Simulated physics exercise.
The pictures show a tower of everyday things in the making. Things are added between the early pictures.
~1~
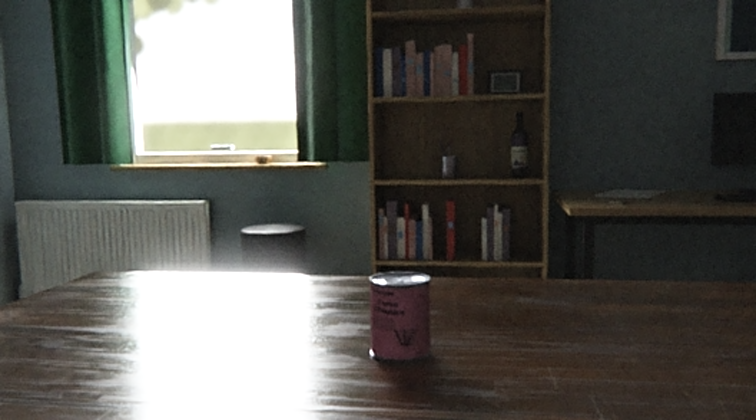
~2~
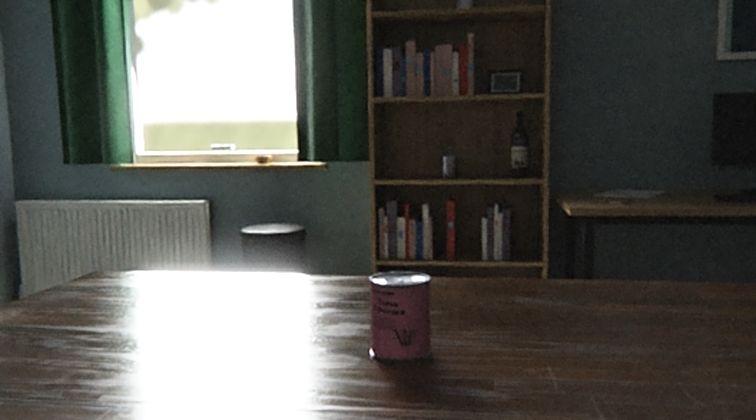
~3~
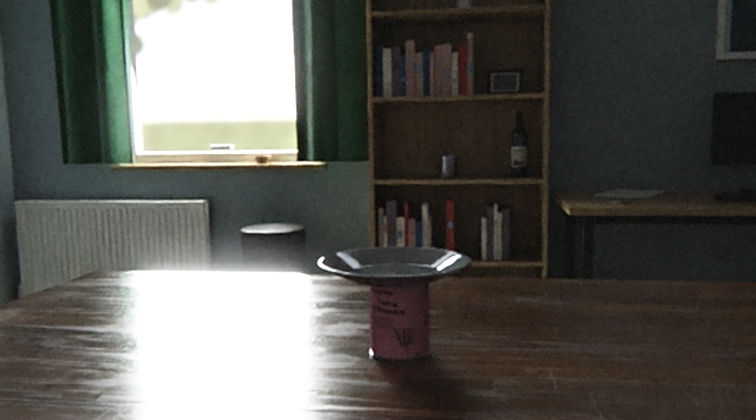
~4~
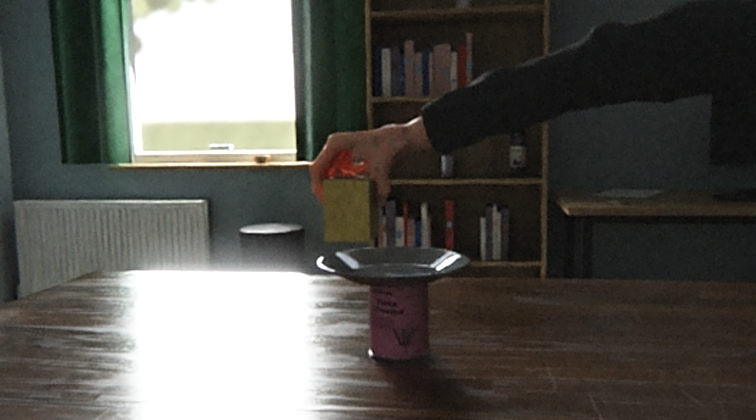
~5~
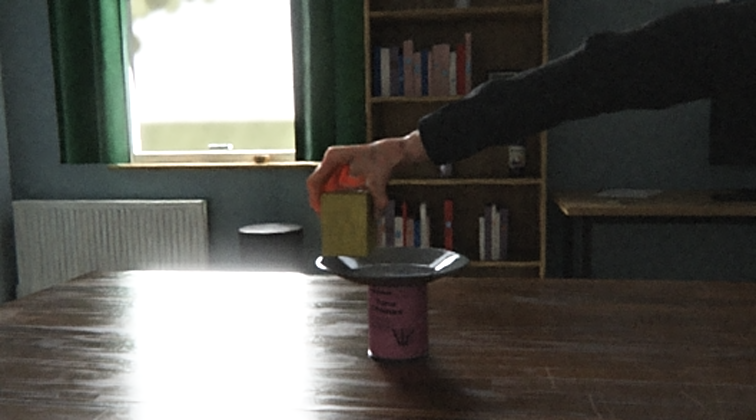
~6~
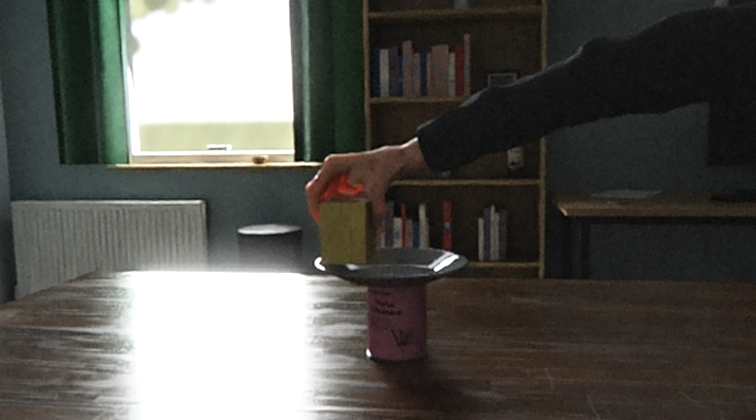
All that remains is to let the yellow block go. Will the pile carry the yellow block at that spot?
In the end the pile keeps its balance.
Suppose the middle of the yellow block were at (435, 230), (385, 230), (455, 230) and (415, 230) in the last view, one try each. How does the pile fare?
In the first case it holds; in the second case it holds; in the third case it stays up; in the fourth case it stays up.
Then, 0.30 s past the last view, nothing moves.
Then, 0.70 s past the last view, yellow block resting near (349, 231).
Finally, all 3 still in place. Final places as the last picture's camera would see them, yellow block near (349, 231). The pile stays up.
